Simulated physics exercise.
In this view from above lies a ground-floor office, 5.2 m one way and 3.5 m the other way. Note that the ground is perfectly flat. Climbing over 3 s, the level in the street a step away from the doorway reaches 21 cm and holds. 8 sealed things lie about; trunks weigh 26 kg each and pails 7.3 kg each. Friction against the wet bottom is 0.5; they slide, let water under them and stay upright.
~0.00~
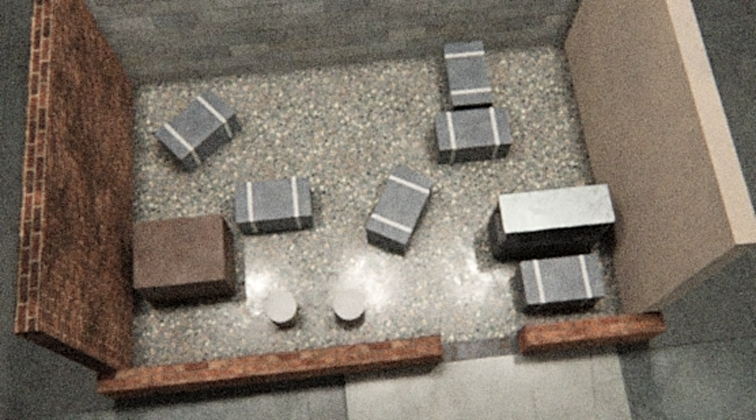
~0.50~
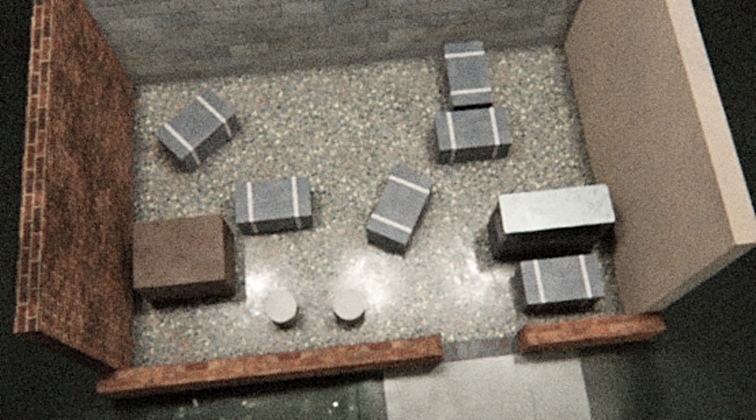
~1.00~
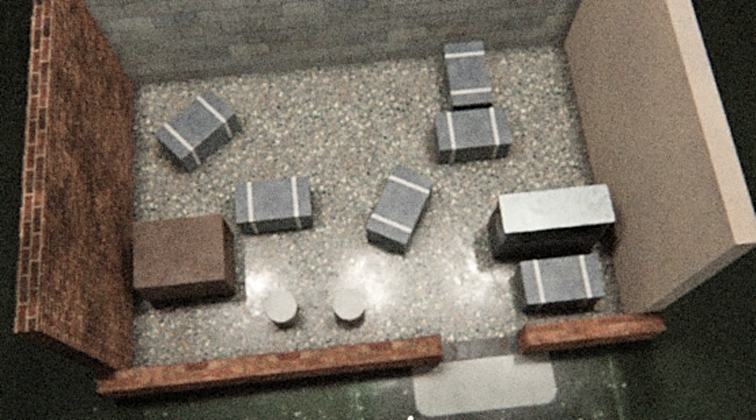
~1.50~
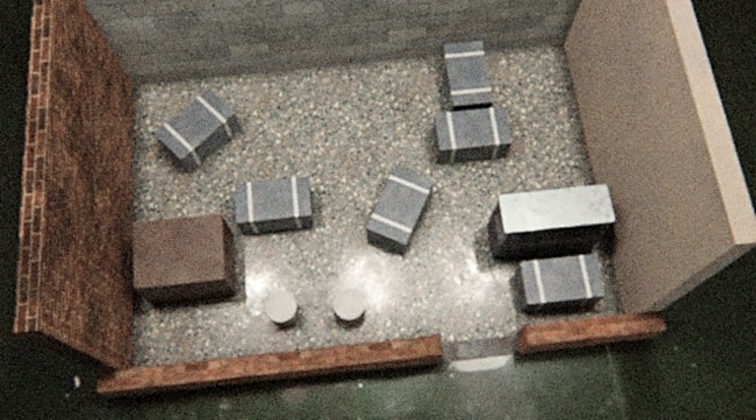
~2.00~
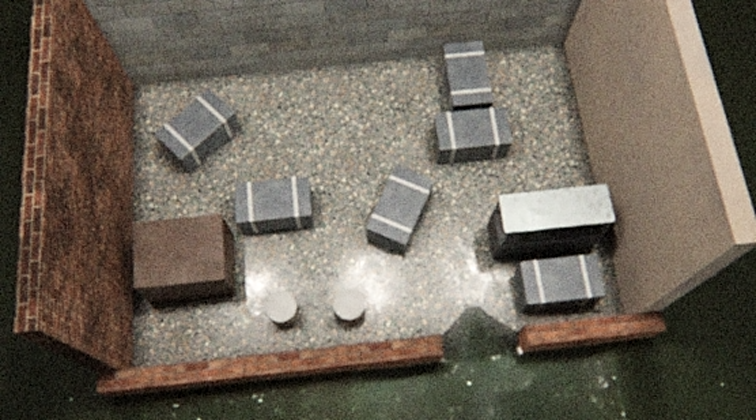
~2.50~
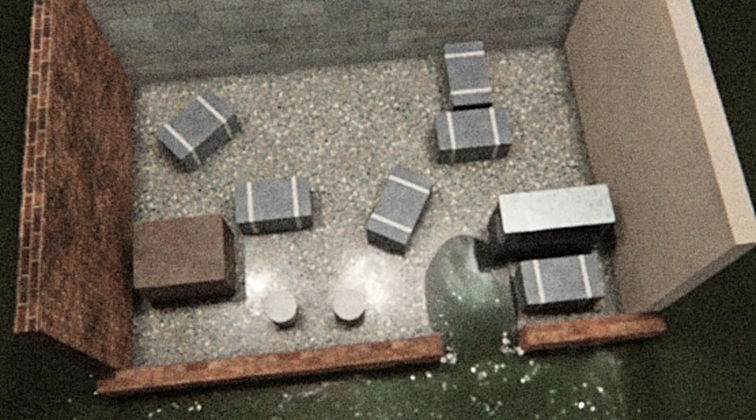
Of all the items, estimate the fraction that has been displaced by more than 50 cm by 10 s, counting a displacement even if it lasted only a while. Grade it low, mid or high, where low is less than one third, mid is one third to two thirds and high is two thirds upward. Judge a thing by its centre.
Grade: Low.
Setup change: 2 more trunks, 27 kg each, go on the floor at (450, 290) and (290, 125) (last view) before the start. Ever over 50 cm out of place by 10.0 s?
The first: Exceeds it. The second: Falls below it.
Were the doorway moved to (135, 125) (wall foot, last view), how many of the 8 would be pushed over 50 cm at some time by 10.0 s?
Count: 2.
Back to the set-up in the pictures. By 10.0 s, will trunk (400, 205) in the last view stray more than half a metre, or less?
The verdict is a bigger shift.
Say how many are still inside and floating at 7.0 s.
At that point I count 1.
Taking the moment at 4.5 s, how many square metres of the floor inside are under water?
Wet: Near 6.5 m2.
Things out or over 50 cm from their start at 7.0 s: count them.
That would be 1.
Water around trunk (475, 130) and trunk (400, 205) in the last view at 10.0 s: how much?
Some 8 cm at the first, some 6 cm at the second.
After 3.5 s 0 of 8 are over 50 cm from their spots; 0 afloat.
After 4.5 s 0 of 8 are over 50 cm from their spots; 0 afloat.
After 7.0 s 1 of 8 are over 50 cm from their spots; 1 afloat.
After 10.0 s 1 of 8 are over 50 cm from their spots, and 1 have been at some point; 3 afloat.
